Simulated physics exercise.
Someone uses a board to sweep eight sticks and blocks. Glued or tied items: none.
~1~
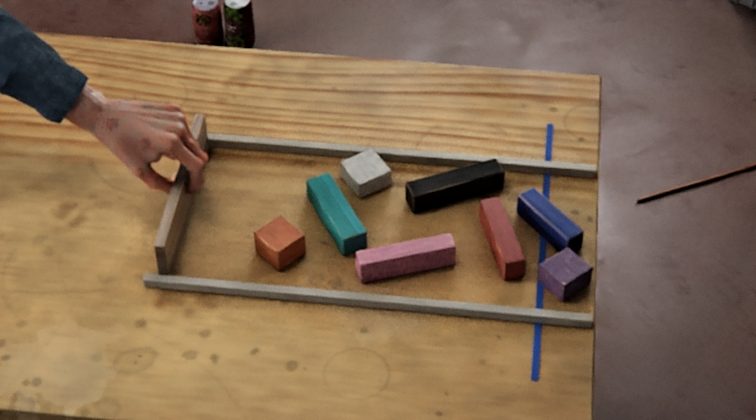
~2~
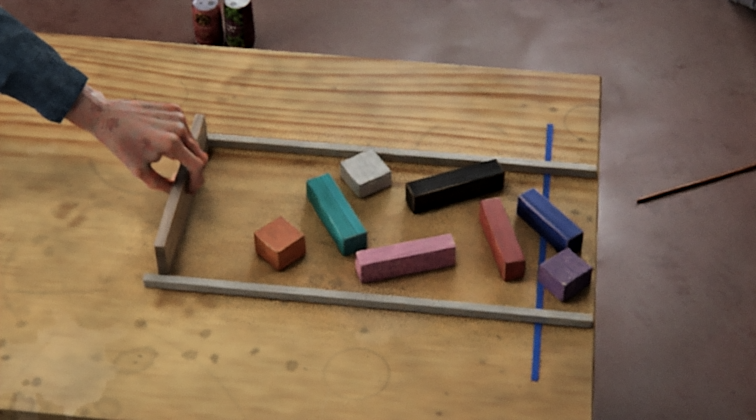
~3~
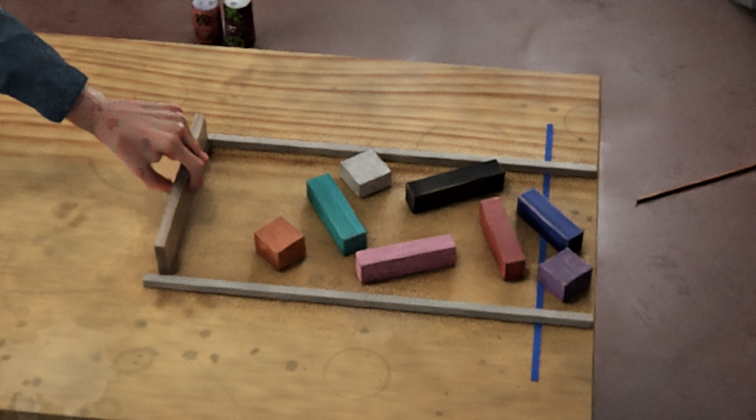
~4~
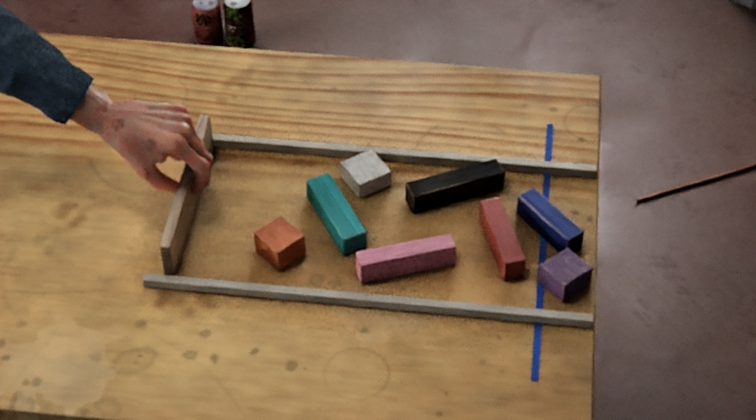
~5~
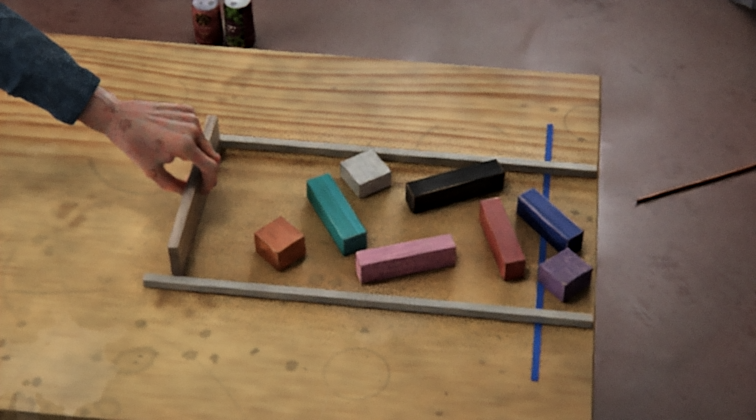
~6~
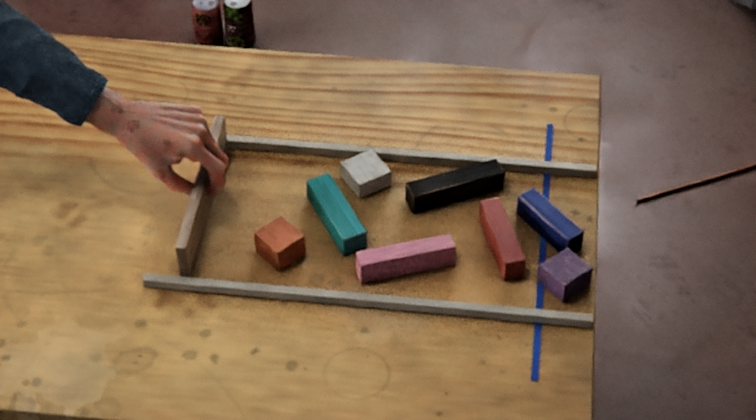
A hand sliding a wooden board slightly right between two rails, while the colored blocks and sticks ahead of it stay still.
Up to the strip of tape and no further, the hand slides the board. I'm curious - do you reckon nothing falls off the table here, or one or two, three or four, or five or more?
I'd say three or four fall off.
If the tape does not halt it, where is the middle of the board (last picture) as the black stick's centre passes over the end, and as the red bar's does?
The black stick gives roughly (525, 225), the red bar roughly (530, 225).
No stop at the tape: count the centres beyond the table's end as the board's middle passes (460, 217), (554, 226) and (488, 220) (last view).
Going through the three positions, you'd get 0, 5 and 1.
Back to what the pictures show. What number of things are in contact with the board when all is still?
The count is 4.
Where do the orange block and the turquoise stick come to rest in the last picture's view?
In the last picture, roughly (559, 279) and (576, 237).
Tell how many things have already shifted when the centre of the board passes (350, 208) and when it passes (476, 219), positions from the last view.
4 by the first point, 8 by the second.
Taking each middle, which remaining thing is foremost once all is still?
The pink bar is foremost.
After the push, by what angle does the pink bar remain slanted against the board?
It comes to around 90 degrees.
Soon after, none off yet; purple block at rest near (565, 274); blue stick at rest near (549, 222); red bar at rest near (502, 238).
At rest, the number that fall off is three or four; fallen, black stick, red bar, blue stick and purple block.
